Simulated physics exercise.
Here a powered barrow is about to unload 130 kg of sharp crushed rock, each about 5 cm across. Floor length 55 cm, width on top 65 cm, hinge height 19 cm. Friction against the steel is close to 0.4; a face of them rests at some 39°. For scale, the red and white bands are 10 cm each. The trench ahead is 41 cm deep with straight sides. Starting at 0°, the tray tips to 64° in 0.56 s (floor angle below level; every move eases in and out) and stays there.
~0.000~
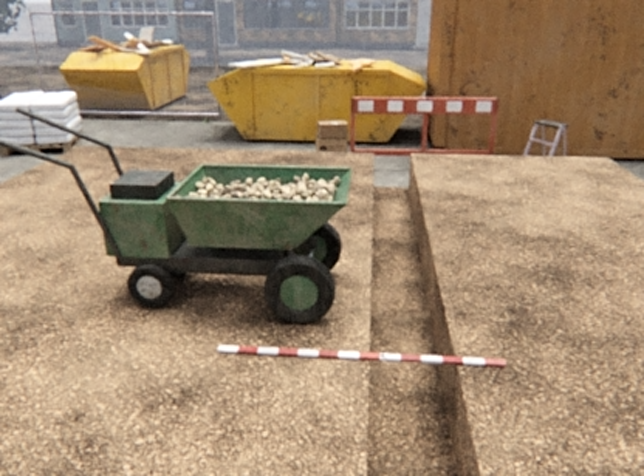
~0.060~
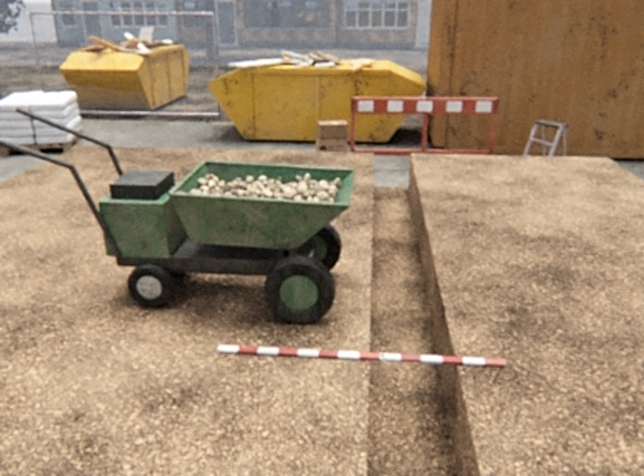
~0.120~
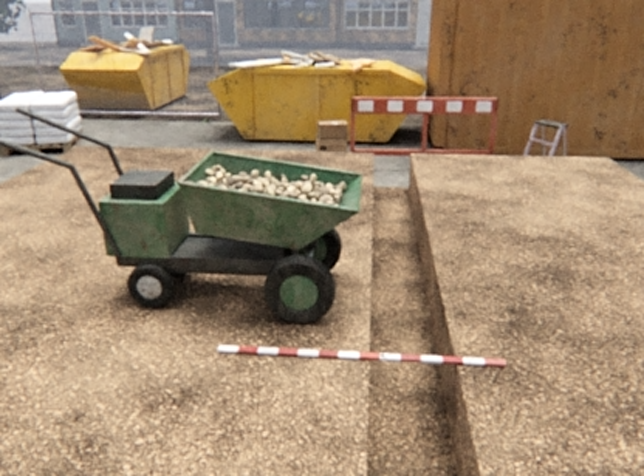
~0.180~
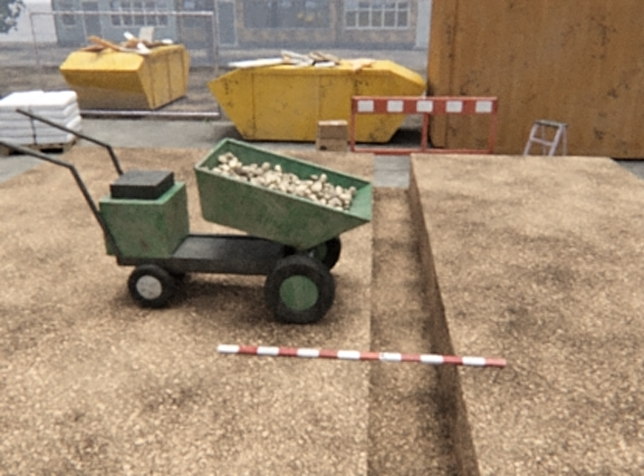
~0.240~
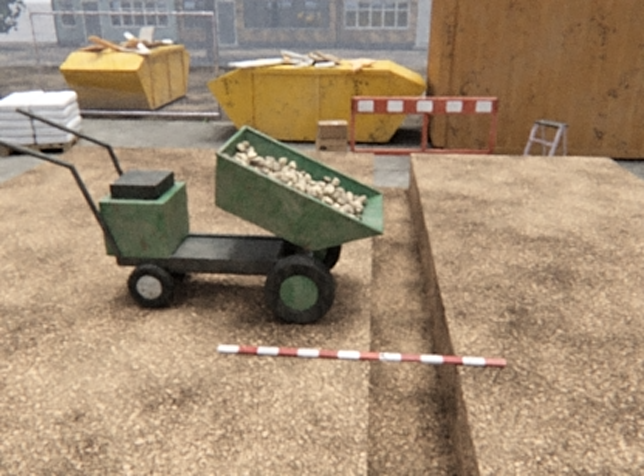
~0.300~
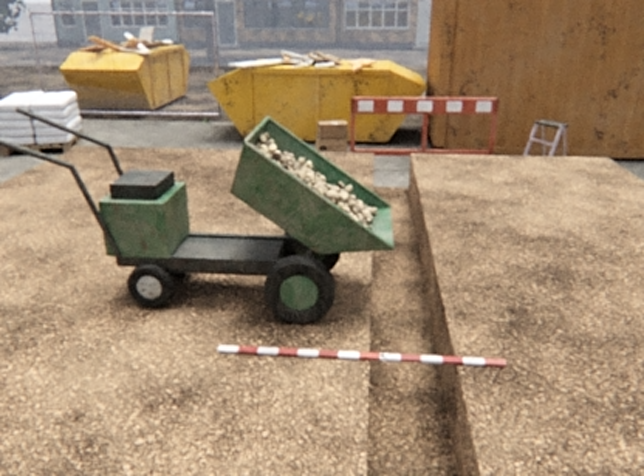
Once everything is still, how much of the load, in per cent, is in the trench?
Close to 60 in a hundred.
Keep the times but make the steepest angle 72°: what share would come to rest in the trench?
In that case some 65 per cent.
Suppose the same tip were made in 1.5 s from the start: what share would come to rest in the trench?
Then about 80 per cent.
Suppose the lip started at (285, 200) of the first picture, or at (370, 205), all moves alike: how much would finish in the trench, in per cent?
First some 85, then 35 per cent.
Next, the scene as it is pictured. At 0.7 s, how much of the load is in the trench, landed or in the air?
Some 10 per cent.
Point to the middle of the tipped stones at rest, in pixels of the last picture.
Around (429, 345).
After 0.4 s the floor is at 54°; 100 % in the tray; the foremost stones are at (386, 245).
After 0.7 s the floor is at 64°; 89 % in the tray, 11 % in the trench; the foremost stones are at (444, 304).
After 1.0 s the floor is at 64°; 32 % in the tray, 35 % in the trench, 33 % past the trench; the foremost stones are at (573, 324).
After 3.0 s the floor is at 64°; 8 % in the tray, 60 % in the trench, 33 % past the trench; the foremost stones are past the picture's edge.
